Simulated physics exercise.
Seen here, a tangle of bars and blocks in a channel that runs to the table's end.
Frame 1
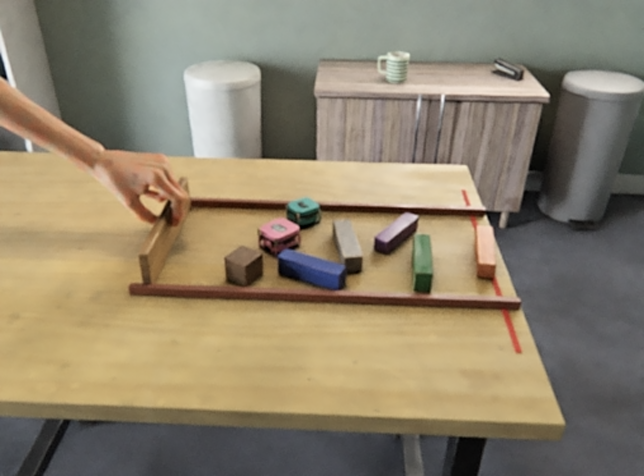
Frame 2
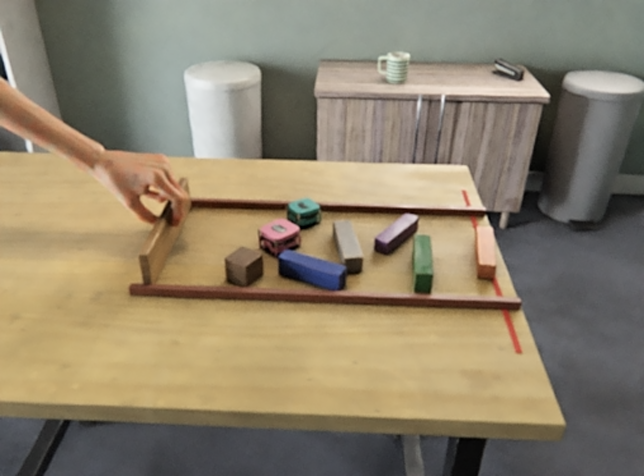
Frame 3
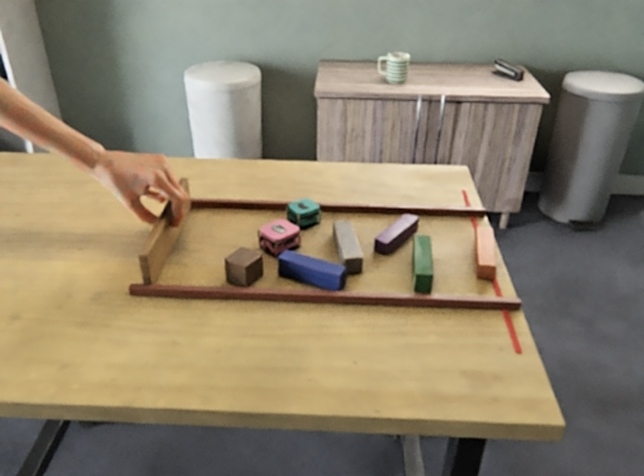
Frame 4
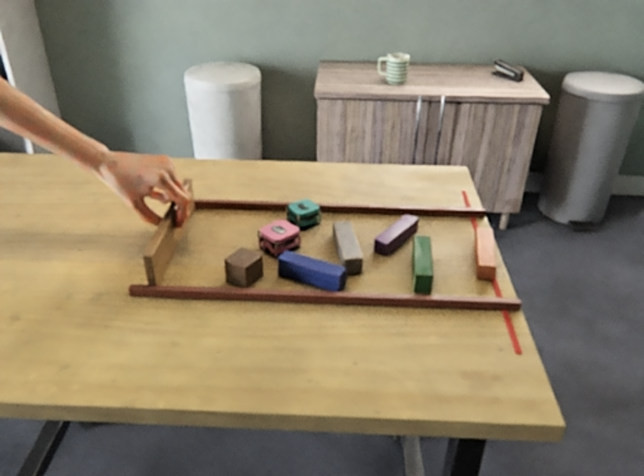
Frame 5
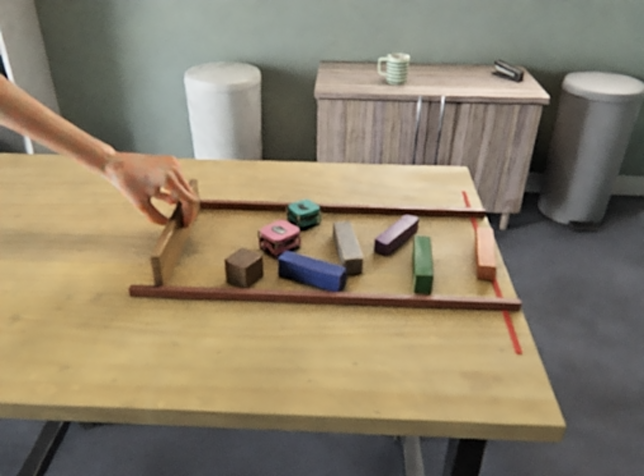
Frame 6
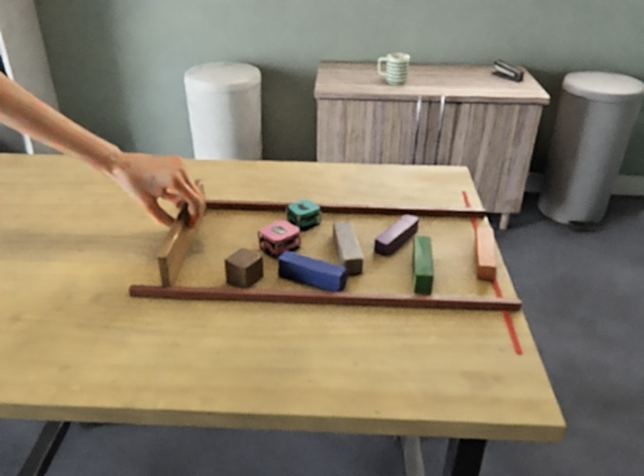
A hand slid a wooden board a short way to the right between two rails on a table, while the colourful bars, the blocks and the two small cases ahead of it stayed still.
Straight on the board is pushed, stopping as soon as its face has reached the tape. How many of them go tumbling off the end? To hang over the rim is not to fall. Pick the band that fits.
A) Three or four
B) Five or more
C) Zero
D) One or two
(B) Five or more.
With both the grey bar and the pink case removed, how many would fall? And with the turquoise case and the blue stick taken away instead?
It would be 4 and 4.
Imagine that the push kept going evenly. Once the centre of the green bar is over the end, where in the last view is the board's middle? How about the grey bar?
Roughly at (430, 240) and roughly at (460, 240).
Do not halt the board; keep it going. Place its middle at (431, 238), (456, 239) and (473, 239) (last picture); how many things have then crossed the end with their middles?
Going through the three positions, you'd get 2, 3 and 5.
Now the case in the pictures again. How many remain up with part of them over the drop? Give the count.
The overhang total is 2.
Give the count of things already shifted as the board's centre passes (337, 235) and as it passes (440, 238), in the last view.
So 7, and at the other place 8.
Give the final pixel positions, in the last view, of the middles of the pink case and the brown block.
About (499, 241), and the other about (510, 272).
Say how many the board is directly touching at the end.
It ends up touching 2.
Early on, none off yet; orange bar at rest near (485, 253); green bar at rest near (423, 263); purple bar at rest near (397, 235).
A while later, none off yet; orange bar moving near (489, 253); green bar travelled about its own width near (472, 258); purple bar travelled about its own width near (444, 232).
Finally, the number that fall off is five or more; lost, turquoise case, blue stick, grey bar, purple bar, green bar and orange bar.
